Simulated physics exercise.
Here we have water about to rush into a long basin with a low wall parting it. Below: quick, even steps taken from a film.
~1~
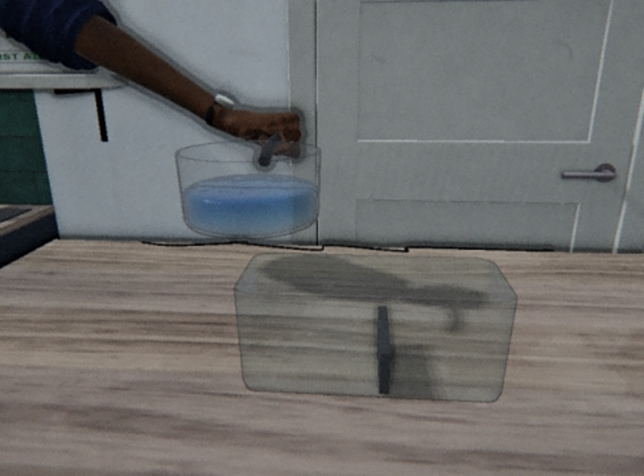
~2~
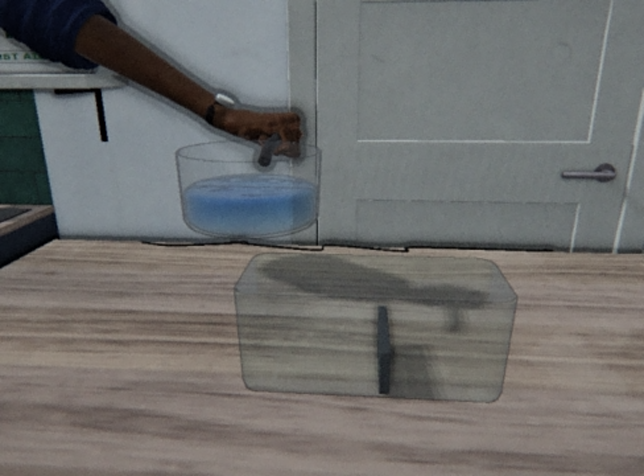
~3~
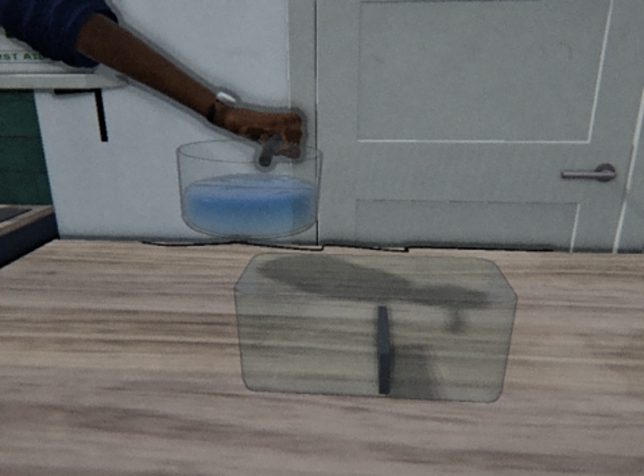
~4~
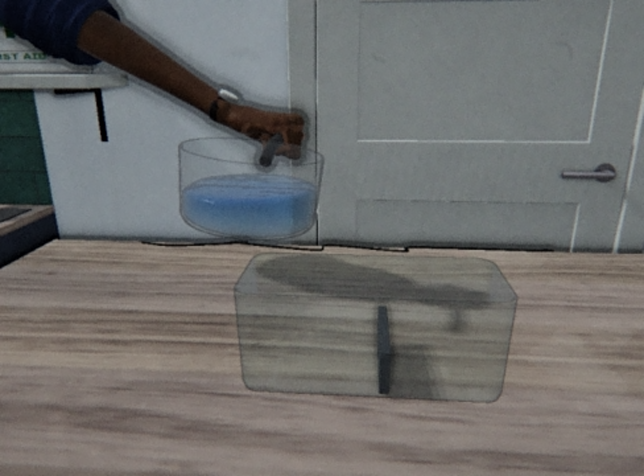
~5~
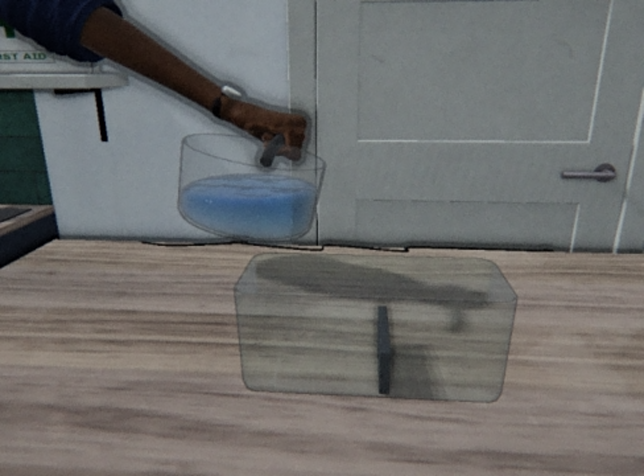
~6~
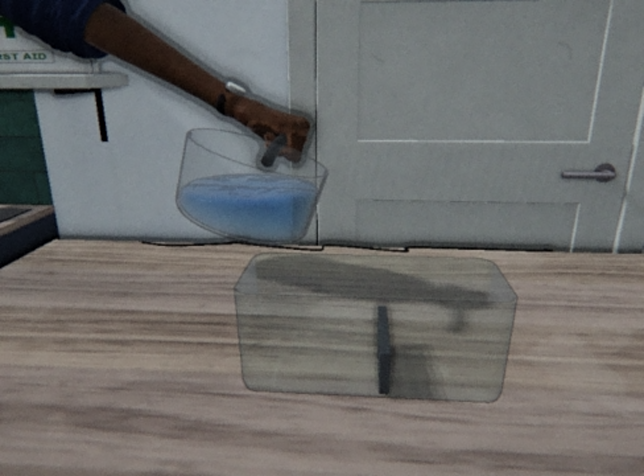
A dark-sleeved arm reaches in from the upper left, its hand holding a clear round container of blue water above a wood-grained tabletop, seen from the front and slightly above. Below and to the right sits a long, translucent, grey-green basin with a low dark wall inside, before a pale wall and grey door. The container, level at first, gradually tilts modestly rightward while the camera stays still.
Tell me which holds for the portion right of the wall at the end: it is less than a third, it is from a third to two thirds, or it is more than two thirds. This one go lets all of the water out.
My call is that the right side misses a third.
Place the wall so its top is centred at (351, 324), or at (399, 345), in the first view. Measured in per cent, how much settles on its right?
55 % then 5 %, approximately.
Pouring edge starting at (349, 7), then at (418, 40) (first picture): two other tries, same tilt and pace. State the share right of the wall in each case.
Roughly 80 per cent, then roughly 85 per cent.
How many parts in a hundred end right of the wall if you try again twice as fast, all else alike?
Share on the right: Some 5 percent.
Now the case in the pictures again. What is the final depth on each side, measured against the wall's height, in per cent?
Left side: Approx. 60 %; right side: Approx. 0 %.
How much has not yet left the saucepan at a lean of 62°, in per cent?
It still holds close to 75 per cent at that lean.
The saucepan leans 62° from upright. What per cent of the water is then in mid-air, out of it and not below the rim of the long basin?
Share in flight: Approx. 20 %.
A moment on, the saucepan is tipped part way and 73 per cent is still to pour, 8 is left of the wall and 0 right of it.
Next, the saucepan is tipped on its side and 23 per cent is still to pour, 64 is left of the wall and 4 right of it.
Then the saucepan is tipped on its side and 4 per cent is still to pour, 89 is left of the wall and 5 right of it.
Later the saucepan is tipped on its side and 1 per cent is still to pour, 94 is left of the wall and 5 right of it.
At rest 95 per cent lies left of the wall, 5 right of it and 0 outside.
